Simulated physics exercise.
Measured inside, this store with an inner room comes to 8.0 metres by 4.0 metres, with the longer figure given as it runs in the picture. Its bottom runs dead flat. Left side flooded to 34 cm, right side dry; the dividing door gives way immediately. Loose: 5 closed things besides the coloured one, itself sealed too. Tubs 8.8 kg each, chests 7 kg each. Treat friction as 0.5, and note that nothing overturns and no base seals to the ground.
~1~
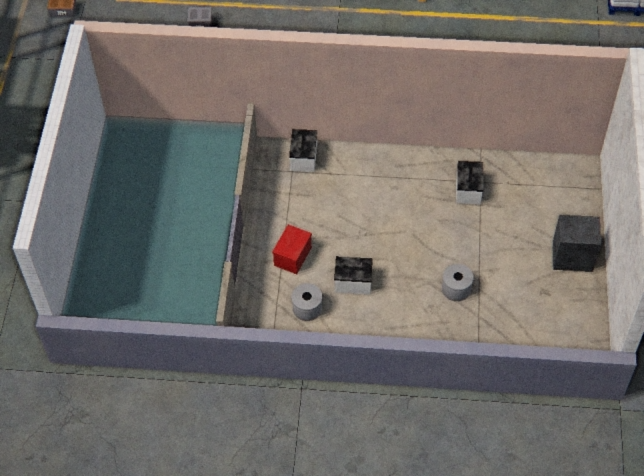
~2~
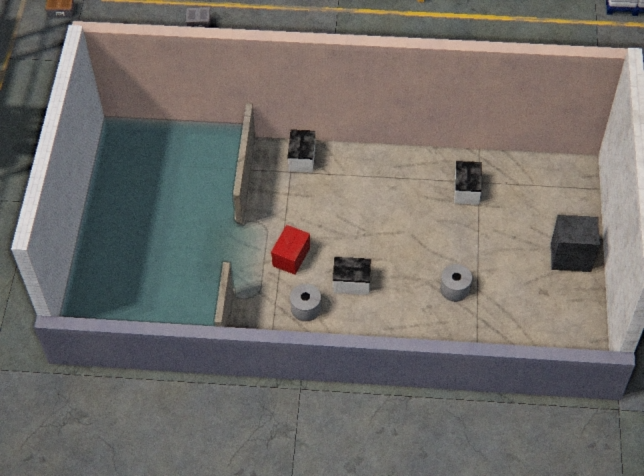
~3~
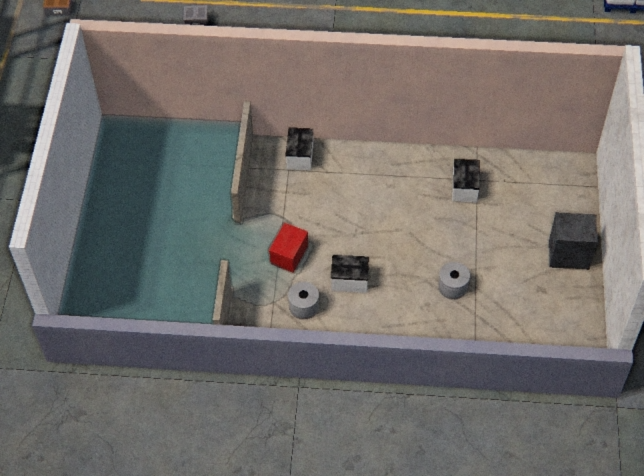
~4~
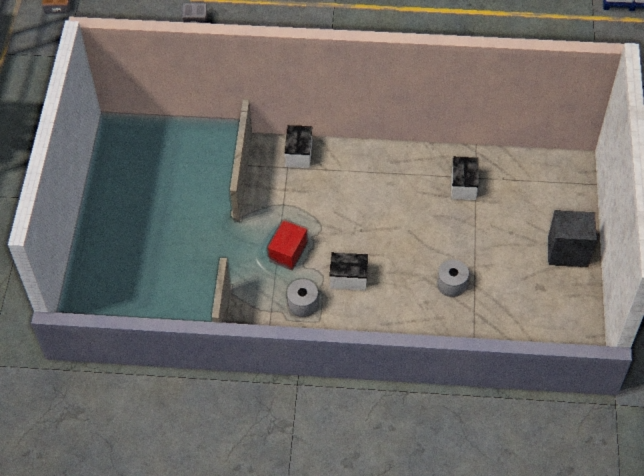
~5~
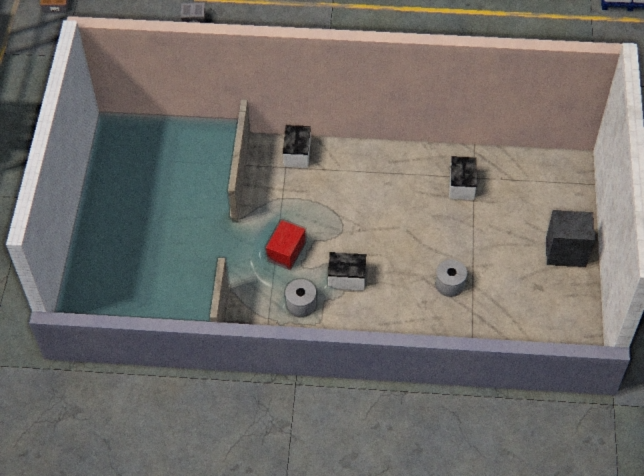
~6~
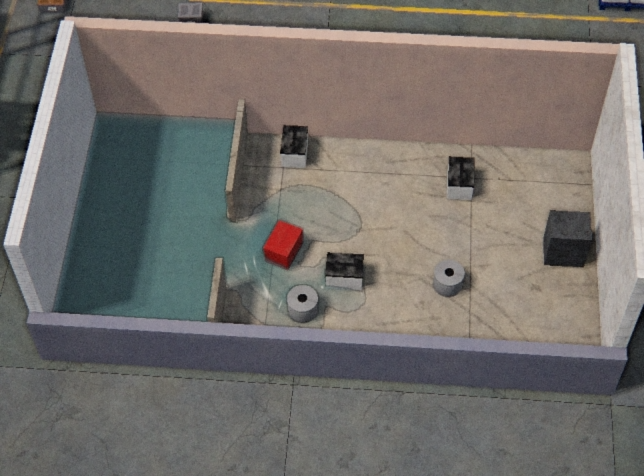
In the video, a gap opens in the dividing wall of a walled enclosure, and water from the left side spreads rightward across the dry floor, flowing around a red block and reaching the nearest gray cylinder and dark-topped box.
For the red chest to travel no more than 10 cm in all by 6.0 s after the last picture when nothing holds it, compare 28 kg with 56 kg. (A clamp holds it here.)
Neither does the trick.
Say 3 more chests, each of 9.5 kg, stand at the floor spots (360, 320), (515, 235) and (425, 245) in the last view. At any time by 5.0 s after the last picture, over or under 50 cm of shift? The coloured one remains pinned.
In turn: Past it, short of it, under.
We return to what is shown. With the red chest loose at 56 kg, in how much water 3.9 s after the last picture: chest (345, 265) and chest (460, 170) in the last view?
About 1 and 3 cm.
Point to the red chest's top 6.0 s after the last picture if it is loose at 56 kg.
I'd look near (319, 243).
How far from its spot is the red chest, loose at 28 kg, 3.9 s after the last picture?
Displacement near 200 cm.
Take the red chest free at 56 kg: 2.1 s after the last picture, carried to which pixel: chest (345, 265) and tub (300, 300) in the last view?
Estimated pixels: (370, 259) and (479, 328).
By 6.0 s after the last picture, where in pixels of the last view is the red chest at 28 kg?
Pixel estimate: Near (420, 239).
Then, 0.4 s after the last picture the red chest would be 75 cm from its start with 28 kg and 23 cm from its start with 56 kg; 9 cm of water round it then.
Then, 2.1 s after the last picture the red chest would be 184 cm from its start with 28 kg and 54 cm from its start with 56 kg; 9 cm of water round it then.
Then, 3.9 s after the last picture the red chest would be 206 cm from its start with 28 kg and 54 cm from its start with 56 kg; 7 cm of water round it then.
Then, 6.0 s after the last picture the red chest would be 206 cm from its start with 28 kg and 54 cm from its start with 56 kg; 6 cm of water round it then.
